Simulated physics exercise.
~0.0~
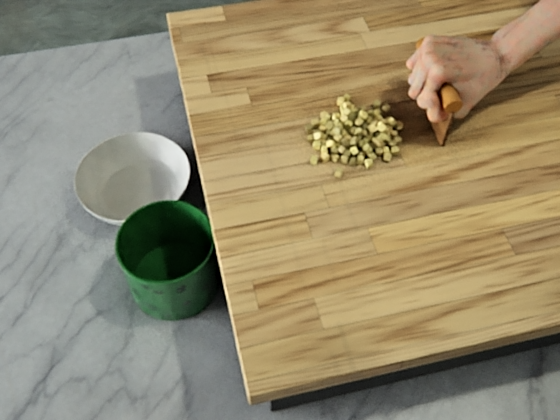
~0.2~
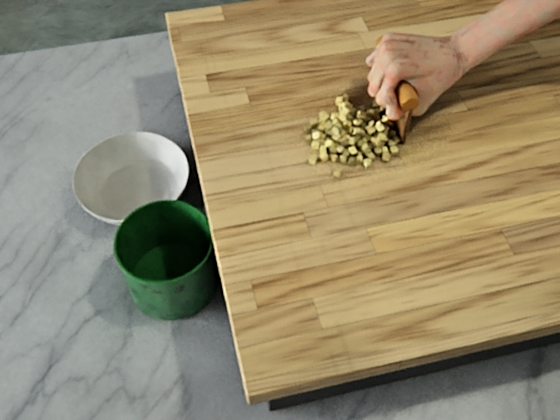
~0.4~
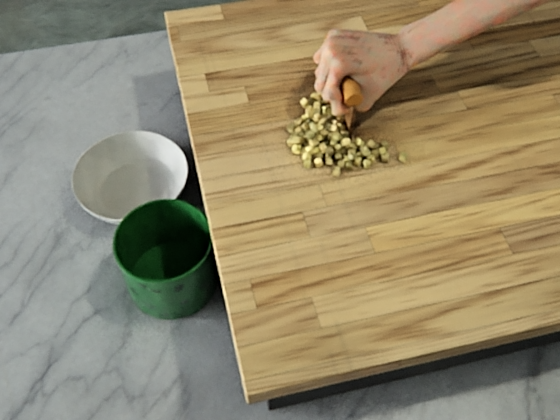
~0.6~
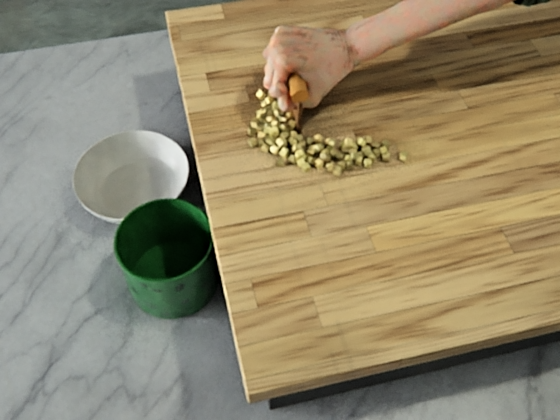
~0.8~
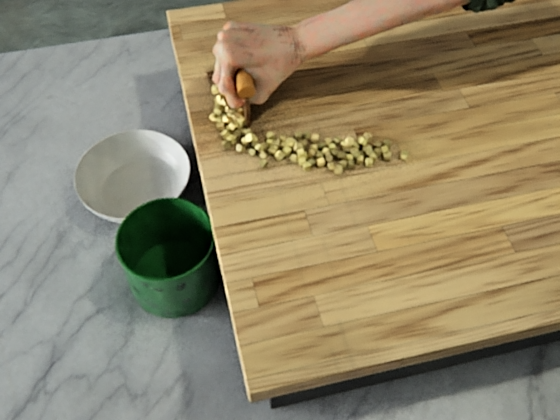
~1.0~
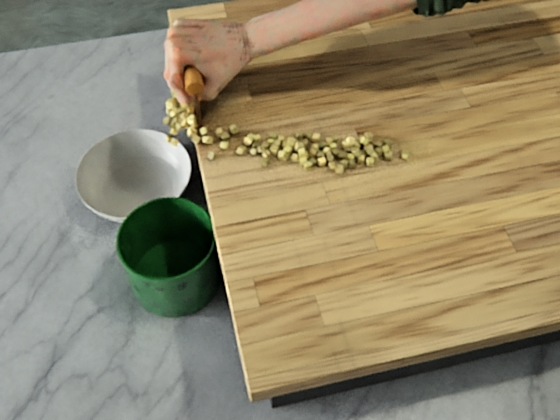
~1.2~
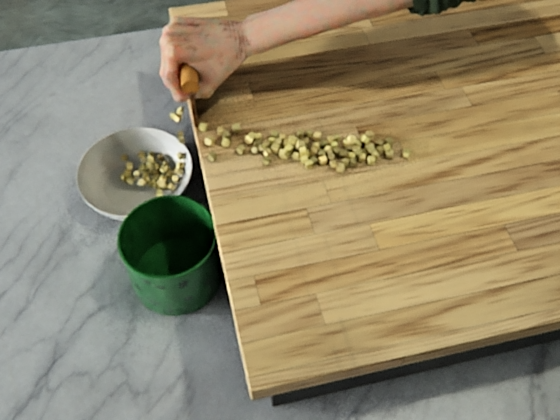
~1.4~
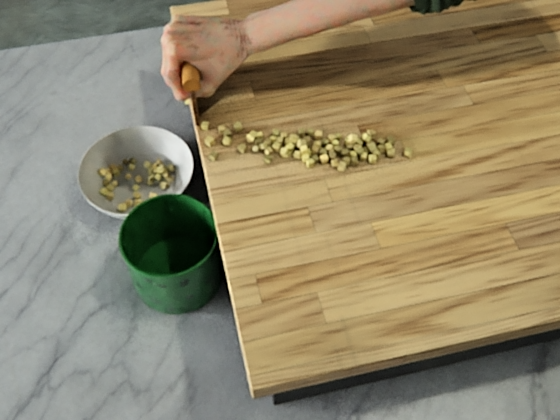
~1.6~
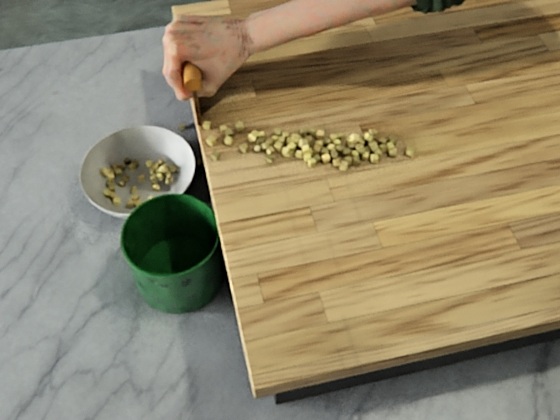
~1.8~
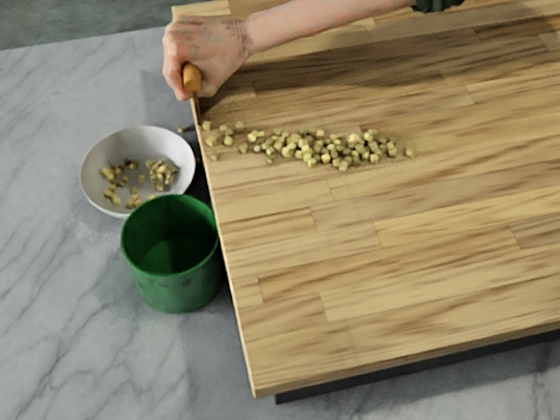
A hand gripping a small wooden-handled scraper swept through a pile of pale cubes on a wooden board, dragging them left into a long trail. Some tumbled over the edge into the white bowl, but most stayed on the board and the green pot remained empty.
